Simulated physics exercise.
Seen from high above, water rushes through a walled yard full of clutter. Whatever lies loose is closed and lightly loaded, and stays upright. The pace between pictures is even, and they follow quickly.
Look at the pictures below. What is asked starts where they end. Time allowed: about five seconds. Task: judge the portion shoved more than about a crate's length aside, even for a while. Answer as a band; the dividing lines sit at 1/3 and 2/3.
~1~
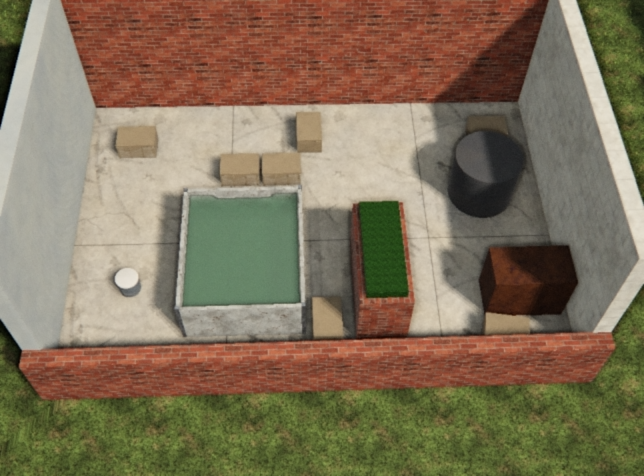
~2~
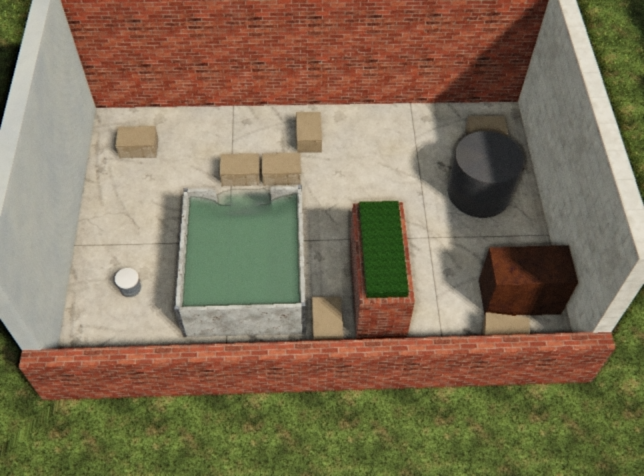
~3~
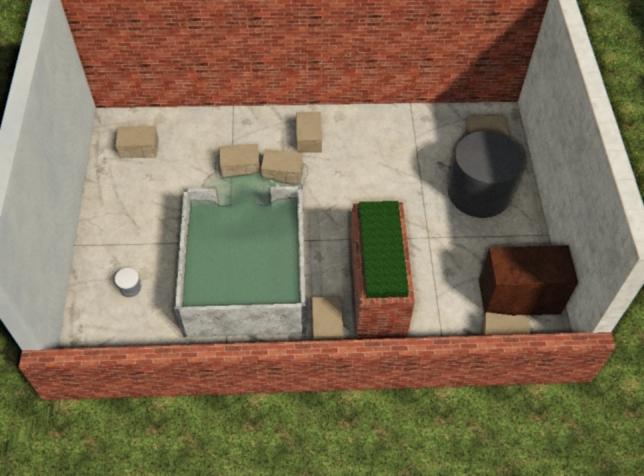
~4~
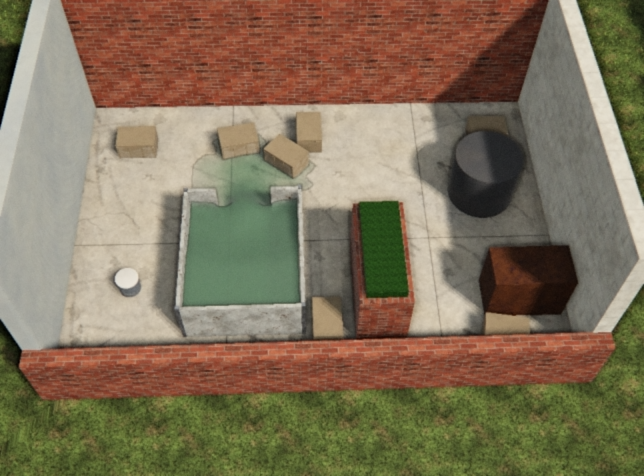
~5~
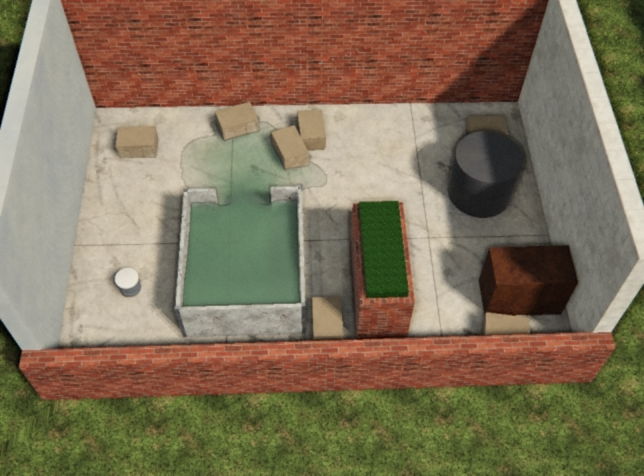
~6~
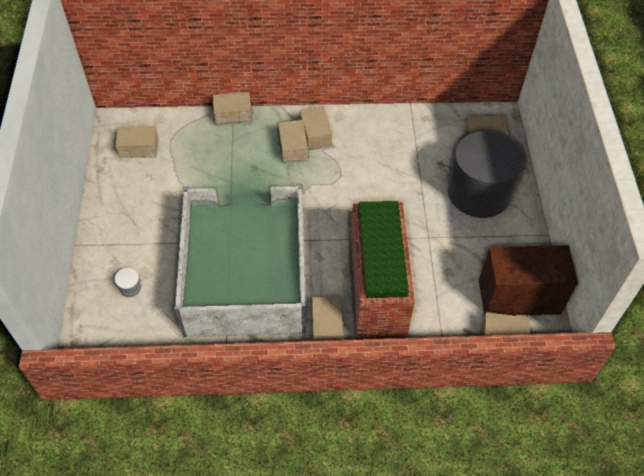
2/3 or more.
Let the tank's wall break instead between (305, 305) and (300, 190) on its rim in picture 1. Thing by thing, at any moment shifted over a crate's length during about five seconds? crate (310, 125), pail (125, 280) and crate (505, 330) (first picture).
Order as asked: Sent that far; not sent that far; sent that far.
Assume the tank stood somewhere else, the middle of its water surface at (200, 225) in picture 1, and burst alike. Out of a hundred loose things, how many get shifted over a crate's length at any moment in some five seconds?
Roughly 60 per cent.
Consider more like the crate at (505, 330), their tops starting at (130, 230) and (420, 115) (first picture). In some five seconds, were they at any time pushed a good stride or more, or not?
Going one by one, I'd say gets shoved clear for the first and gets shoved clear for the second.
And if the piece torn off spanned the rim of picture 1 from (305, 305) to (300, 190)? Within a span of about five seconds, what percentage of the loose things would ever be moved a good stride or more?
I'd put it at about 20 percent.
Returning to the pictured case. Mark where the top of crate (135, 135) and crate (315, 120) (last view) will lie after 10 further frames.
Close to (109, 130), and close to (448, 118).
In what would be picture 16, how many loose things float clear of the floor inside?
In total, 3.
A moment on, 3 of 8 are well off their spots; 2 afloat.
Next, 3 of 8 are well off their spots; 3 afloat.
Later, 5 of 8 are well off their spots; 4 afloat.
In the end, 6 of 8 are well off their spots, and 6 have been at some point; 5 afloat.
